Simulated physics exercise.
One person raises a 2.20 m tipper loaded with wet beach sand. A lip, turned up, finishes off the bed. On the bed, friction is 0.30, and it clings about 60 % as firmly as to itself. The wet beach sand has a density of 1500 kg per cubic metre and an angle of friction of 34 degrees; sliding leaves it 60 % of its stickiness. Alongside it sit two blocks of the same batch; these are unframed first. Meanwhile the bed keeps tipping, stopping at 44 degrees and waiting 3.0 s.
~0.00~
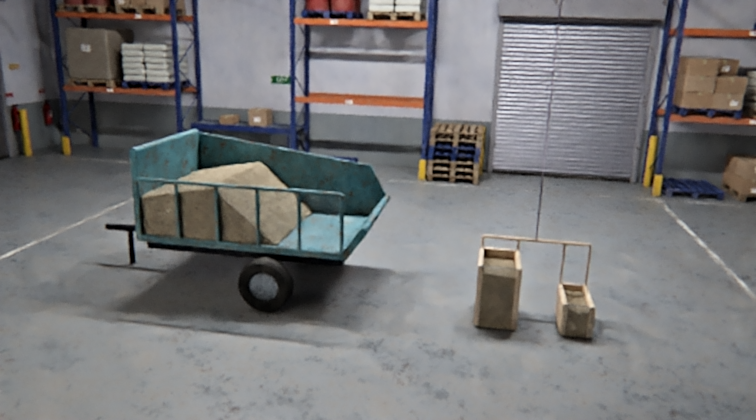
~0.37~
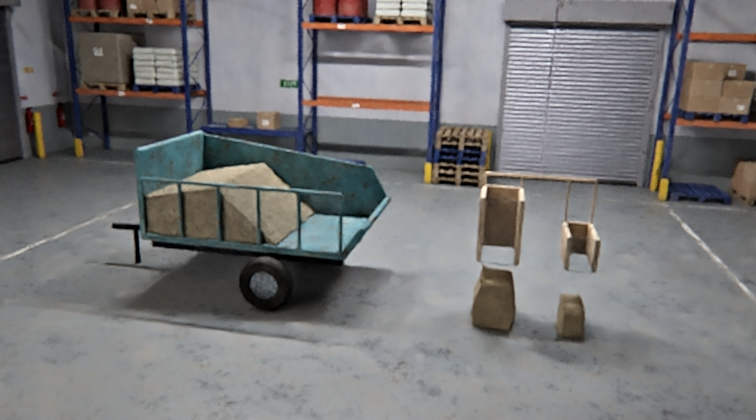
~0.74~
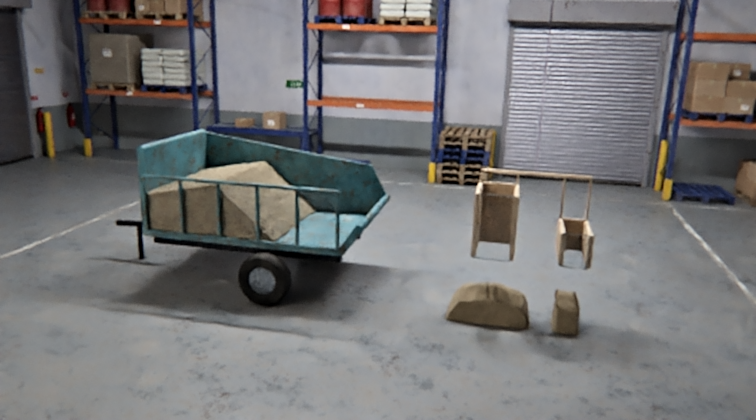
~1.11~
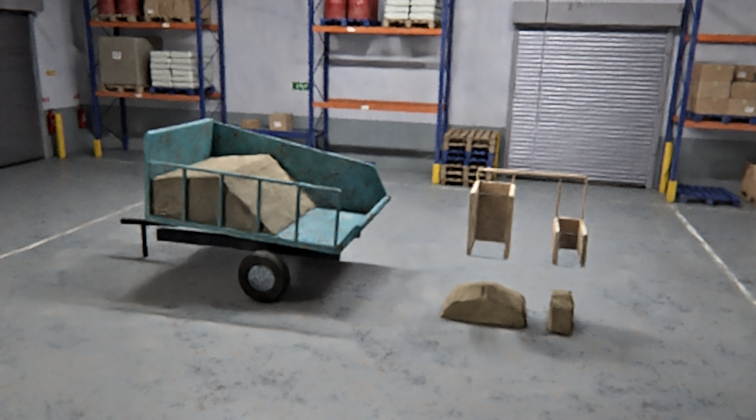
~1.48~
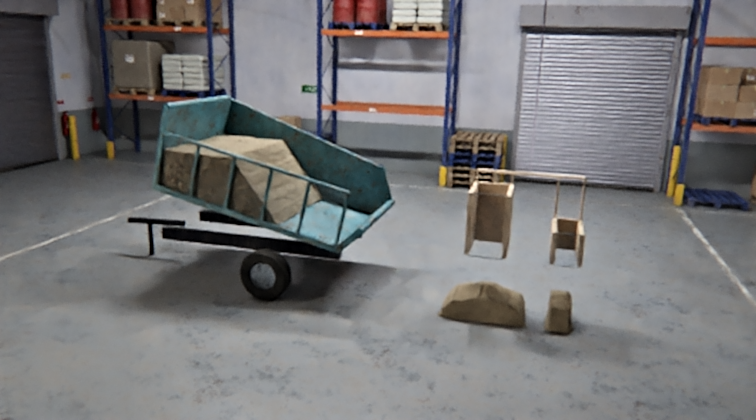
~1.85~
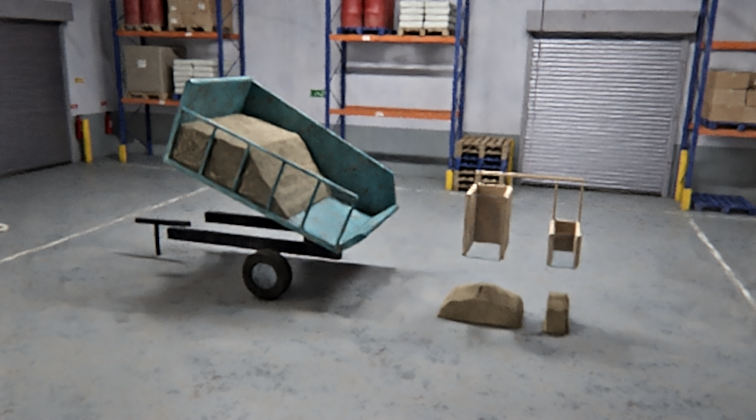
Wooden molds lift off two sand blocks, the taller slumps, then a sand-loaded trailer bed tilts.
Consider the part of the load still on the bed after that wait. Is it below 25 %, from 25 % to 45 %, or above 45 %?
From 25 % to 45 %.
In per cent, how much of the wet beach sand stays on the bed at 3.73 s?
Measured share: Around 40 %.
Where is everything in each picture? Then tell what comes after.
In the first frame, top of the high end at (136, 152), tilt 0 degrees; front end of the wet beach sand at (272, 242); test blocks 56 cm, 27 cm high (left to right).
In the second frame, top of the high end at (141, 153), tilt 0 degrees; front end of the wet beach sand at (272, 241); test blocks 47 cm, 27 cm high (left to right).
In the third frame, top of the high end at (143, 150), tilt 0 degrees; front end of the wet beach sand at (271, 237); test blocks 27 cm, 27 cm high (left to right).
In the fourth frame, top of the high end at (150, 136), tilt 4 degrees; front end of the wet beach sand at (271, 231); test blocks 27 cm, 26 cm high (left to right).
In the fifth frame, top of the high end at (169, 108), tilt 13 degrees; front end of the wet beach sand at (275, 220); test blocks 27 cm, 26 cm high (left to right).
In the sixth frame, top of the high end at (192, 85), tilt 22 degrees; front end of the wet beach sand at (285, 214); test blocks 27 cm, 26 cm high (left to right).
By 2.41 s, the tilt is 36 degrees and 100 % is on the bed.
By 3.07 s, the tilt is 44 degrees and 83 % is on the bed.
By 3.73 s, the tilt is 44 degrees and 41 % is on the bed.
By 4.39 s, the tilt is 44 degrees and 36 % is on the bed.
By 5.89 s, at the end, the tilt is 44 degrees and 36 % is on the bed.
